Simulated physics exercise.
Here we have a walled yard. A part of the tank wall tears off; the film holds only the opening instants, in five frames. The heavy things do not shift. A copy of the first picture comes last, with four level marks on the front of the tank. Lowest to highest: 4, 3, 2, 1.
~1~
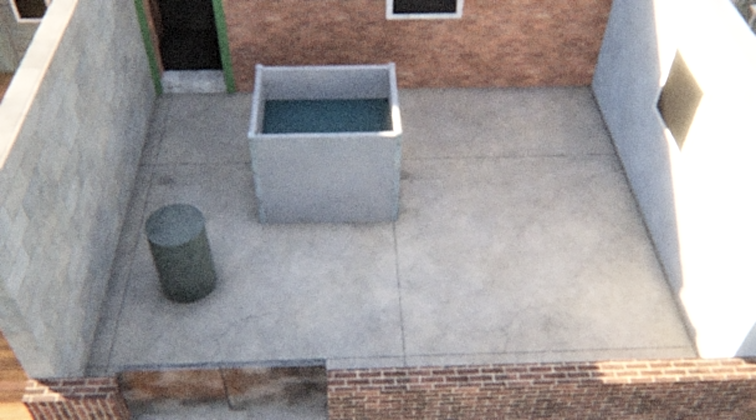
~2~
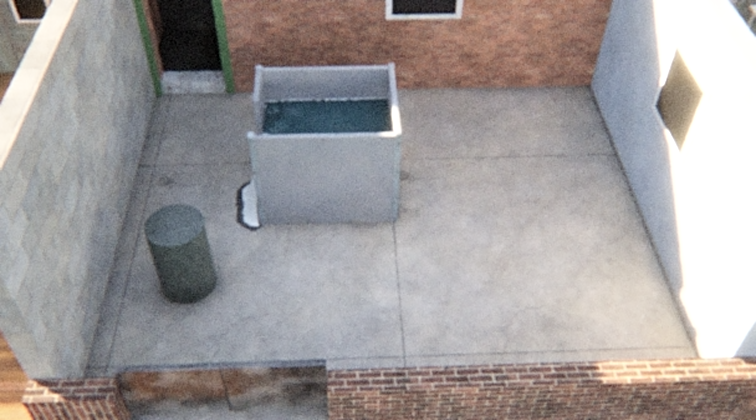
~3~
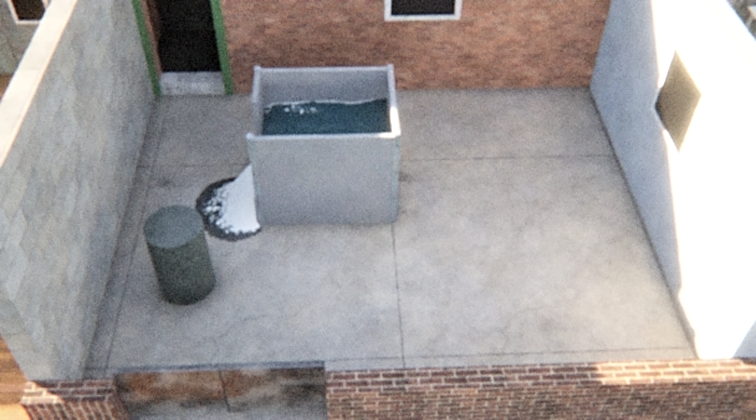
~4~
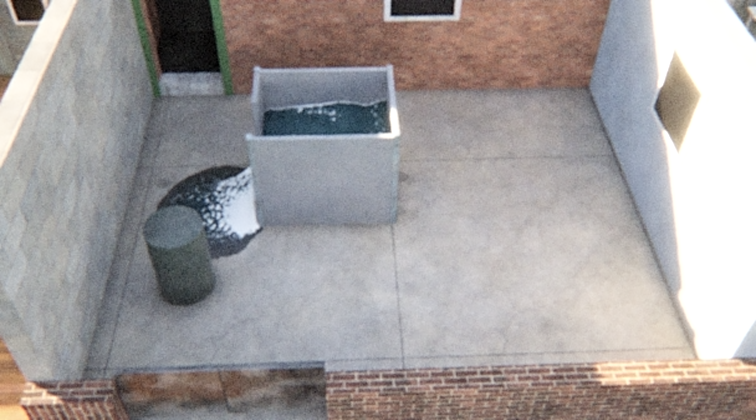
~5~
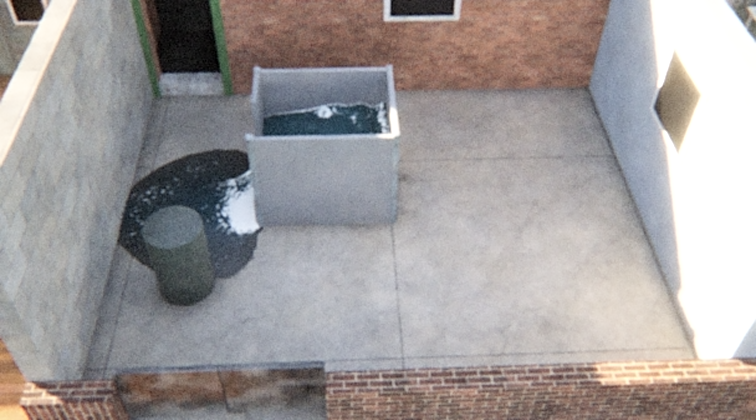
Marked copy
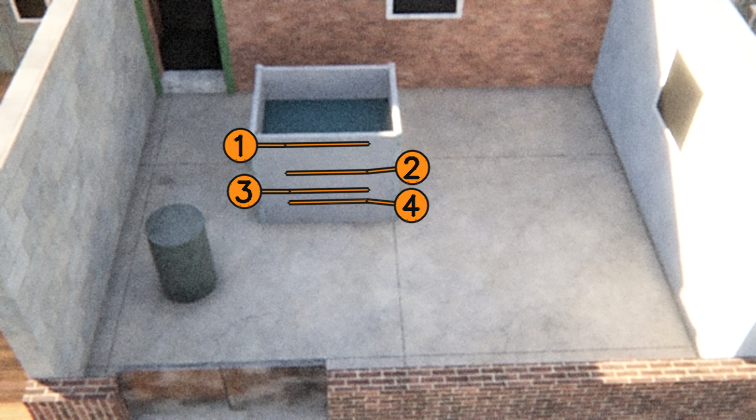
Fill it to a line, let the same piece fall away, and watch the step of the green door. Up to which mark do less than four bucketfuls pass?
2 is the one.
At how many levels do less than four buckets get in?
Three of the four.
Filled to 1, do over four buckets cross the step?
Yes, that goes wrong.
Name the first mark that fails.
That would be 1.
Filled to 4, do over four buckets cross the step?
No, that is safe.
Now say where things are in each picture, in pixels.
Water in the tank at rest, its middle at (327, 130); foot of the green doorway at (196, 93); shut gate at (223, 370).
Water covers 1 % of the ground and shows as far out as (250, 222).
Water covers 2 % of the ground and shows as far out as (239, 182).
Water covers 5 % of the ground and shows as far out as (221, 239).
Water covers 9 % of the ground and shows as far out as (120, 232).
On the marked copy, 1 at (326, 144); 2 at (327, 172); 3 at (328, 190); 4 at (328, 201); from the bottom up 4, 3, 2, 1.
If 1 is chosen, about 10 bucketfuls get in.
If 2 is chosen, a bucket or two gets in.
If 3 is chosen, nothing gets over.
If 4 is chosen, nothing gets over.
